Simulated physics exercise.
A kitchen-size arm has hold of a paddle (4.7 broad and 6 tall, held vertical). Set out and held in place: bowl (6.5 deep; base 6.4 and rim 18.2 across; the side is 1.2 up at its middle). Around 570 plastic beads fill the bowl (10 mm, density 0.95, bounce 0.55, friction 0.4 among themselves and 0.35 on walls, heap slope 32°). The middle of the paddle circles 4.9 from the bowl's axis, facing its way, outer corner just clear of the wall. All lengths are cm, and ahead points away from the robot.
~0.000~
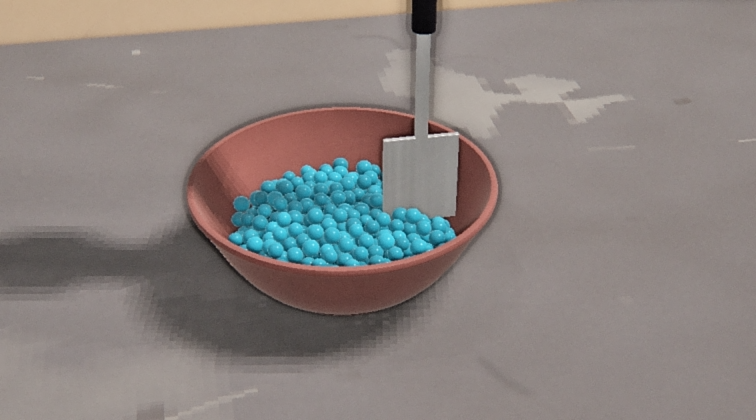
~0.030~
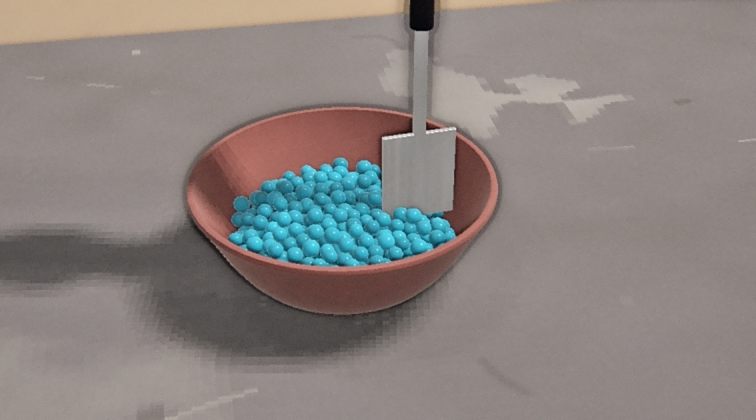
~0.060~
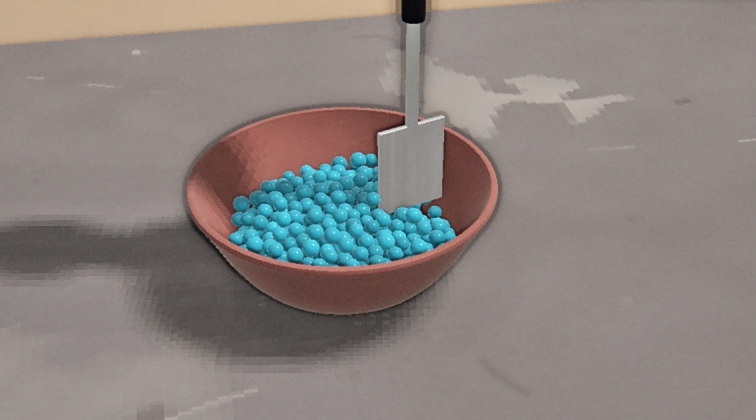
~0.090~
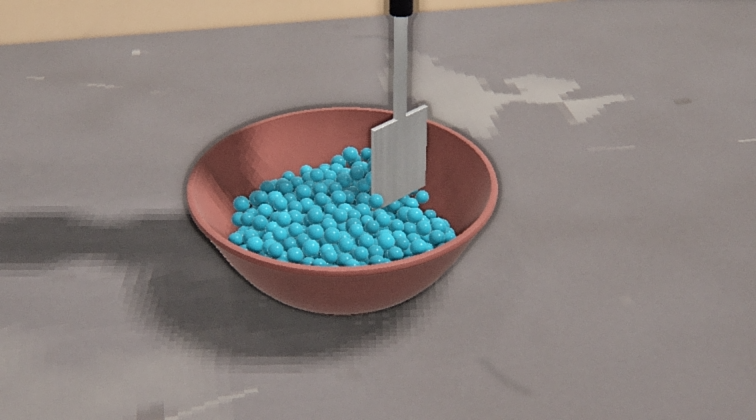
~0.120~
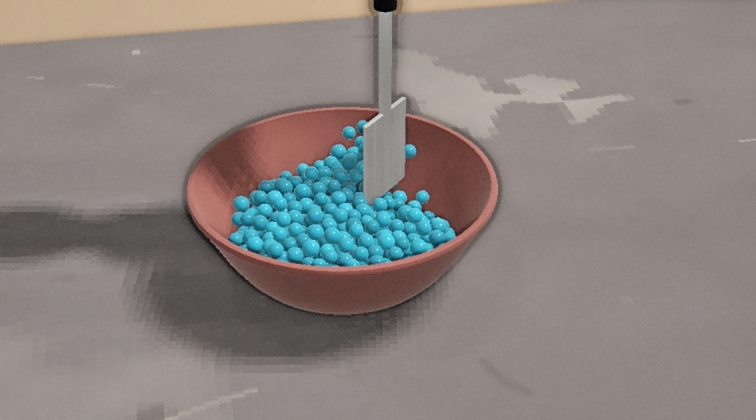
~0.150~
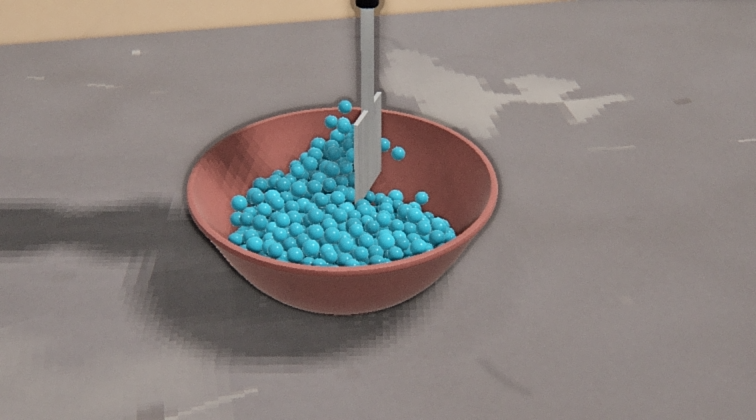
The clip shows a flat metal paddle with a black handle standing upright in a reddish bowl of blue beads, then sweeping leftward along the far side while turning edge-on, as beads pile up the back wall beside it.
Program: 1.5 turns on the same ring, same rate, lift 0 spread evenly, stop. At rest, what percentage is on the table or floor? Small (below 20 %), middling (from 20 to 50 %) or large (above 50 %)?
On the table or floor the share is small, below 20 %.
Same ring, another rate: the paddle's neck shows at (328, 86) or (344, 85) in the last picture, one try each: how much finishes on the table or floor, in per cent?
Some 25 and 25 per cent.
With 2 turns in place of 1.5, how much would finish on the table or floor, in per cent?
Then about 20 per cent.
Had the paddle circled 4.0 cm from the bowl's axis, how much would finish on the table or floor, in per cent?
In that case some 15 per cent.
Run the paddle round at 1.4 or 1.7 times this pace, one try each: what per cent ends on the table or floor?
Some 25 and 30 per cent.
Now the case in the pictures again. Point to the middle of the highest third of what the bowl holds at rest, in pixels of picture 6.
Near (313, 254).
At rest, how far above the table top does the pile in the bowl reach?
Roughly 6.5 cm.
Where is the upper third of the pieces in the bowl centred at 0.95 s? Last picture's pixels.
Around (316, 165).
After 0.55 s, 249° round, highest piece 9 above the table; 550 in the bowl, 14 on the table or floor, 9 in flight or on the tool.
After 0.95 s, 77° round, highest piece 8 above the table; 512 in the bowl, 58 on the table or floor, 3 in flight or on the tool.
After 1.35 s, 180° round, highest piece 6 above the table; 492 in the bowl, 81 on the table or floor.
After 2.05 s, 180° round, highest piece 6 above the table; 492 in the bowl, 81 on the table or floor.
At rest, 492 in the bowl, 81 on the table or floor. That is 14 % on the table or floor.
